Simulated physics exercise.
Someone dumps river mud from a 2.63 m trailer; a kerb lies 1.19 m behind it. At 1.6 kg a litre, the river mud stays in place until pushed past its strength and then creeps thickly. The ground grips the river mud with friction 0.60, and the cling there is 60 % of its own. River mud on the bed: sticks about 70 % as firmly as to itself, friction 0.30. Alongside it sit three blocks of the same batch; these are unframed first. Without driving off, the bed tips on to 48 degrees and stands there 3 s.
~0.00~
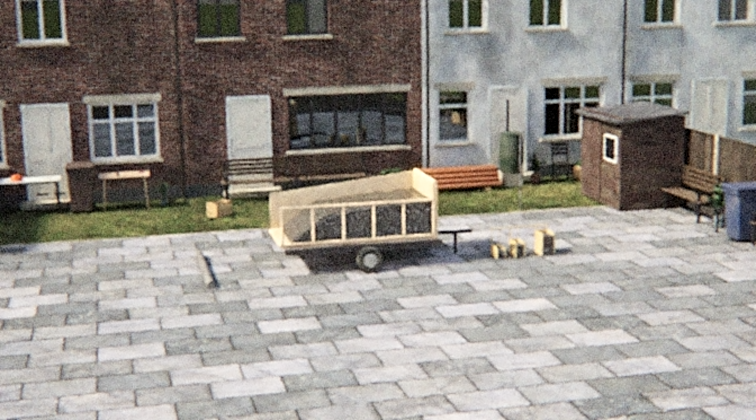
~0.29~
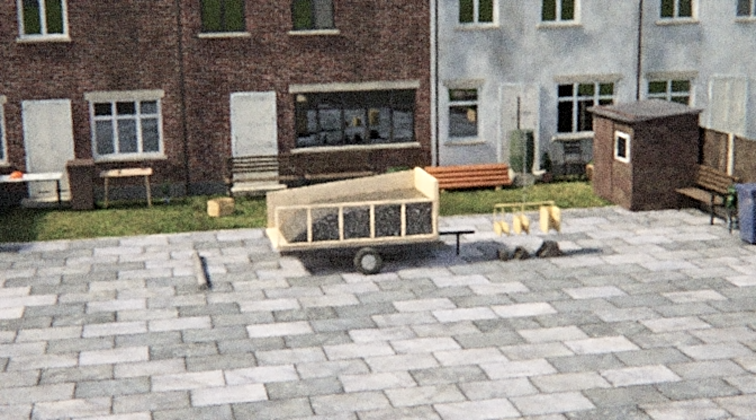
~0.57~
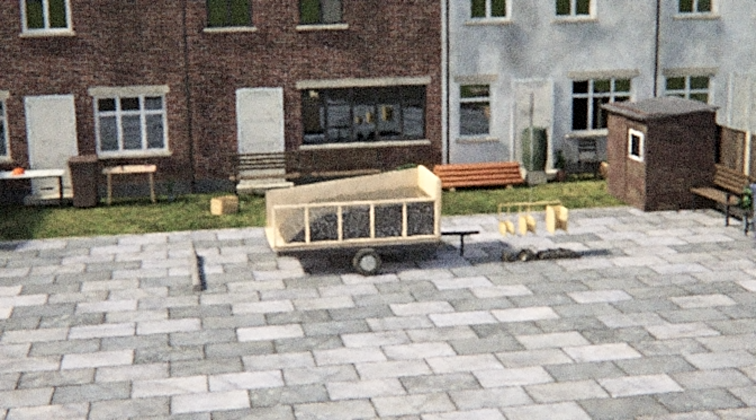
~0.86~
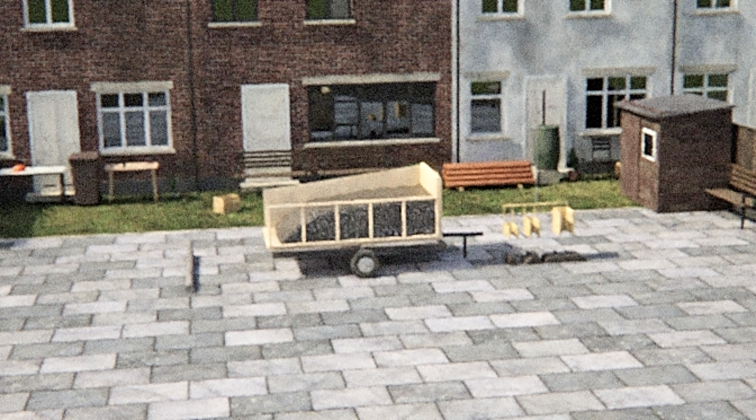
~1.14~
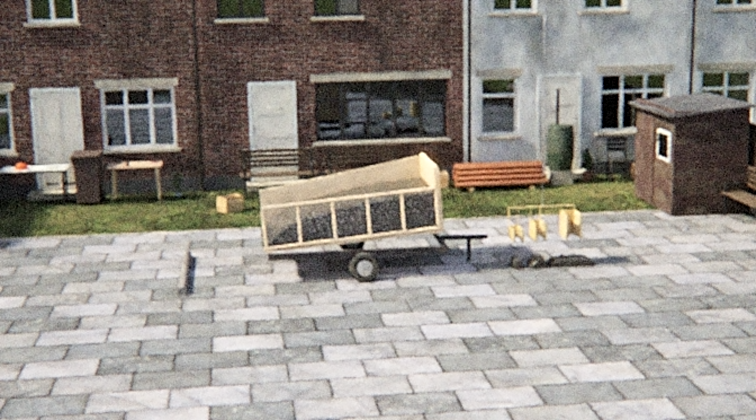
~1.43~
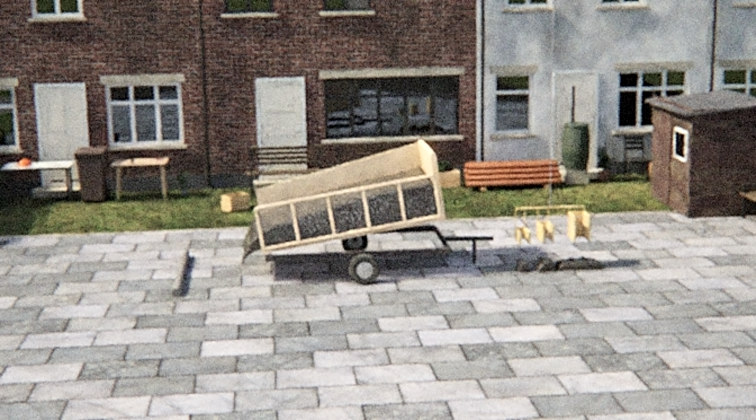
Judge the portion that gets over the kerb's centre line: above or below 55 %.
The figure lands past 55 %.
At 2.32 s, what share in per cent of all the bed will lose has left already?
40 %.
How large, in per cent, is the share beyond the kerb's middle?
Estimate: Some 65 per cent.
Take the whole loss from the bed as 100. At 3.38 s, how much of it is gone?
Value noted: About 90 per cent.
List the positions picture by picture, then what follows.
In the first picture, top of the high end at (433, 183), tilt 0 degrees; front end of the river mud at (295, 240); test blocks 15 cm, 23 cm, 36 cm high (left to right).
In the second picture, top of the high end at (434, 183), tilt 0 degrees; front end of the river mud at (292, 241); test blocks 15 cm, 17 cm, 24 cm high (left to right).
In the third picture, top of the high end at (436, 182), tilt 0 degrees; front end of the river mud at (289, 241); test blocks 14 cm, 15 cm, 13 cm high (left to right).
In the fourth picture, top of the high end at (436, 179), tilt 1 degrees; front end of the river mud at (282, 242); test blocks 14 cm, 15 cm, 13 cm high (left to right).
In the fifth picture, top of the high end at (434, 169), tilt 4 degrees; front end of the river mud at (266, 244); test blocks 14 cm, 15 cm, 13 cm high (left to right).
In the sixth picture, top of the high end at (430, 156), tilt 9 degrees; front end of the river mud at (245, 253); test blocks 14 cm, 15 cm, 13 cm high (left to right).
By 2.32 s, the tilt is 22 degrees, 56 % is on the bed and 6 % past the kerb's middle.
By 3.38 s, the tilt is 38 degrees, 7 % is on the bed and 49 % past the kerb's middle.
By 4.44 s, the tilt is 48 degrees, none is on the bed and 63 % past the kerb's middle.
By 5.50 s, the tilt is 48 degrees, none is on the bed and 64 % past the kerb's middle.
By 7.20 s, at the end, the tilt is 48 degrees, none is on the bed and 64 % past the kerb's middle.
